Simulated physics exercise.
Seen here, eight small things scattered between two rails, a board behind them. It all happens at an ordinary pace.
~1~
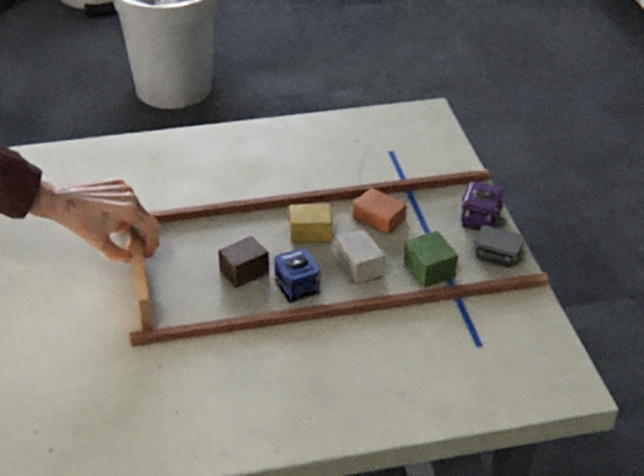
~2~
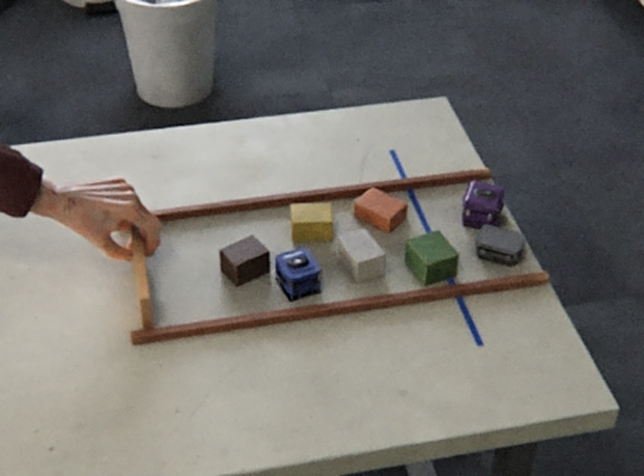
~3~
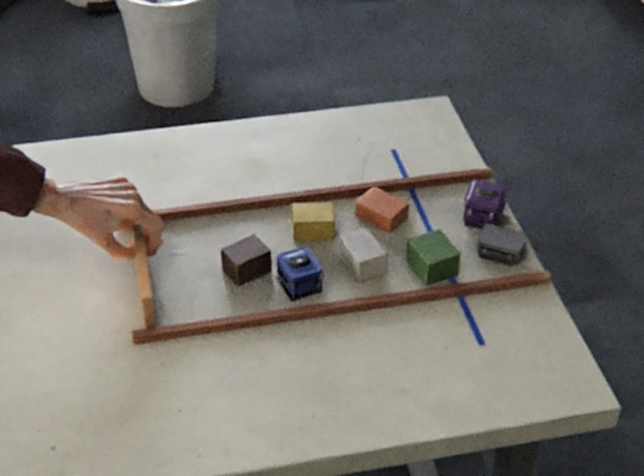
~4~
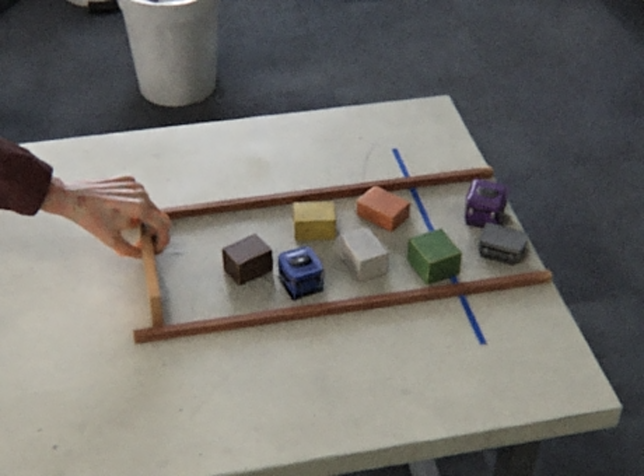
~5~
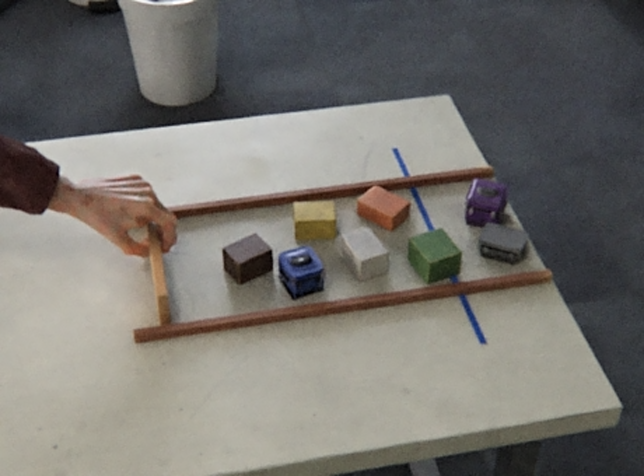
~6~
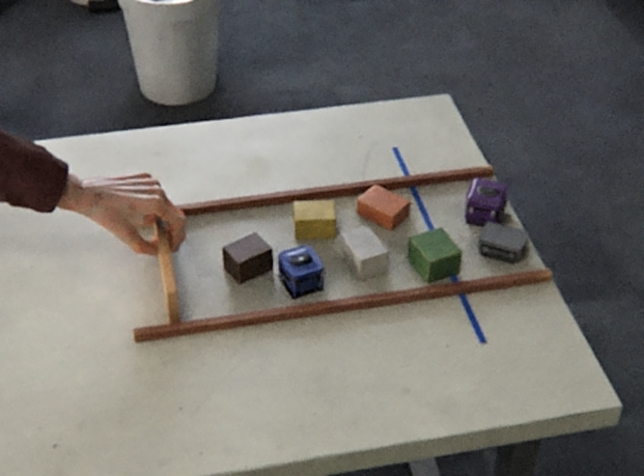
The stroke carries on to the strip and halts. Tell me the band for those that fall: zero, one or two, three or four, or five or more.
Here the number that fall off is one or two.
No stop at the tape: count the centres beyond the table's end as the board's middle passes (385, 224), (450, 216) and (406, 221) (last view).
It would be 0, 3 and 1.
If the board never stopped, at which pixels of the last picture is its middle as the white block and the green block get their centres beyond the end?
Near (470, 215) and (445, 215).
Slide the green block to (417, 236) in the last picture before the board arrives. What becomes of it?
It remains up.
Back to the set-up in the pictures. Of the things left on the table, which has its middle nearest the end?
That is the green block.
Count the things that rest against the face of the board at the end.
In contact: 3.
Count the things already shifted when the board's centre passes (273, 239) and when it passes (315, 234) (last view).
By then 2, and 4.
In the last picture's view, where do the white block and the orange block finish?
Near (498, 239) and (482, 204).
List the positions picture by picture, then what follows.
The first frame shows purple case (482, 206); grey case (499, 247); green block (431, 259); board (138, 261); tape (431, 239).
The second frame shows grey case (500, 246); orange block (381, 210).
The third frame shows green block (433, 257); white block (363, 255).
The fourth frame shows purple case (486, 204); blue case (301, 272).
The fifth frame shows grey case (503, 244); board (155, 256).
The sixth frame shows purple case (486, 203); grey case (503, 244); green block (434, 255); board (165, 254); tape (434, 235).
Soon after, none off yet; purple case at rest near (486, 203); grey case at rest near (503, 244); green block at rest near (434, 255).
After that, none off yet; purple case at rest near (487, 203); grey case displaced about its own width near (534, 240); green block displaced about its own width near (498, 255).
In the end, the number that fall off is one or two; gone, grey case and purple case.
